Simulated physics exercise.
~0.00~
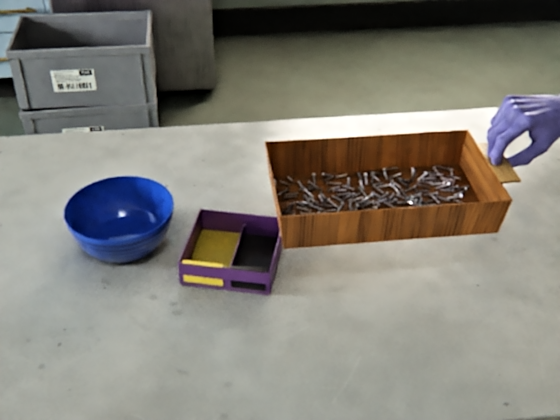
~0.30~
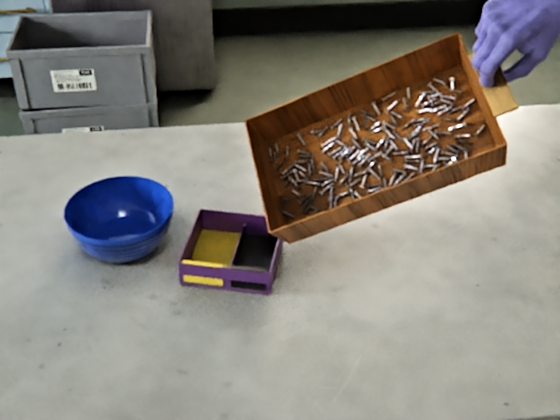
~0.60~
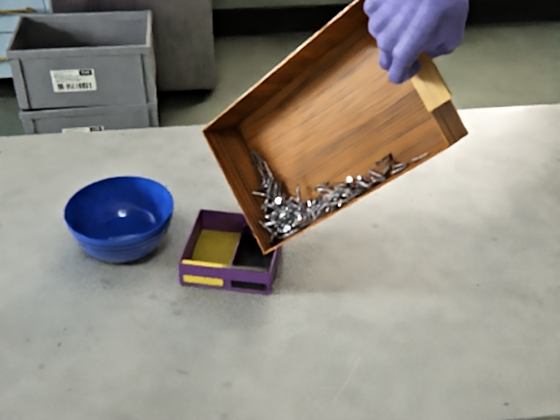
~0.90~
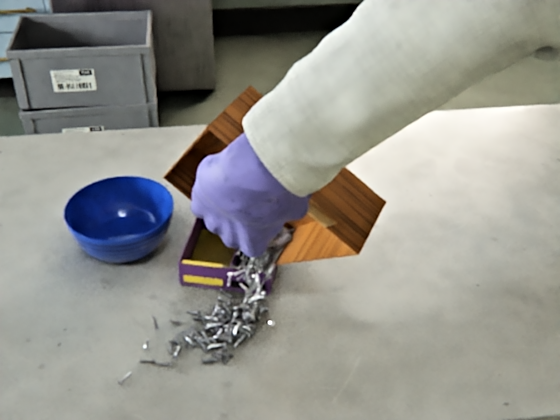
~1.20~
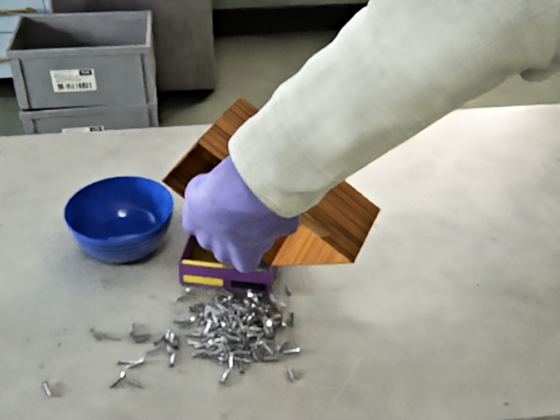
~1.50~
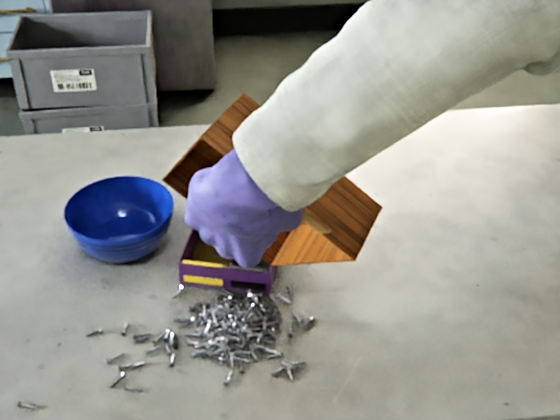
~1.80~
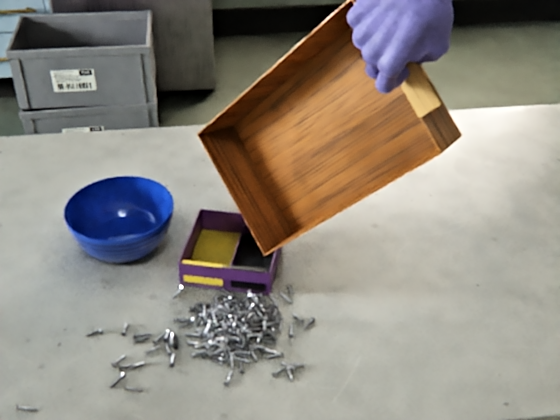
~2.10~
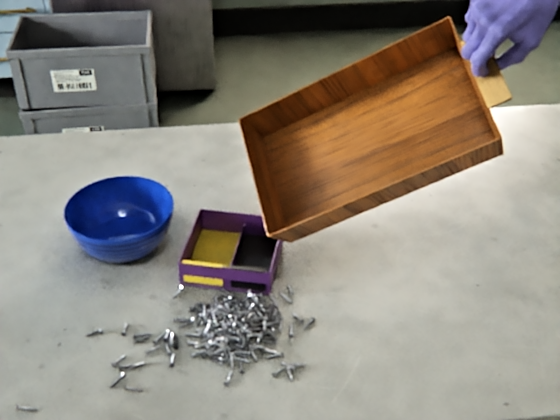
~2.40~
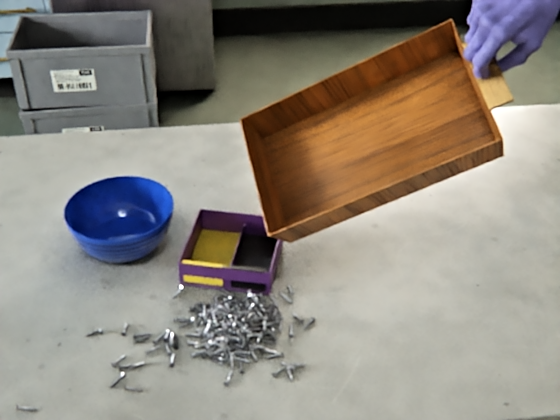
The clip opens on a pale table holding a blue bowl, a small purple tin with yellow and black sections, and a wooden drawer tray full of steel screws, gripped by a purple-gloved hand. The hand lifts the tray and tips it to the left, so the screws slide into the lower corner. It tilts further, and the screws pour out and scatter across the table in front of the tin. The hand holds the tray steeply tipped, then turns it partway back, showing it empty. It ends held still at a slant, with the screws heaped on the table and the bowl empty.
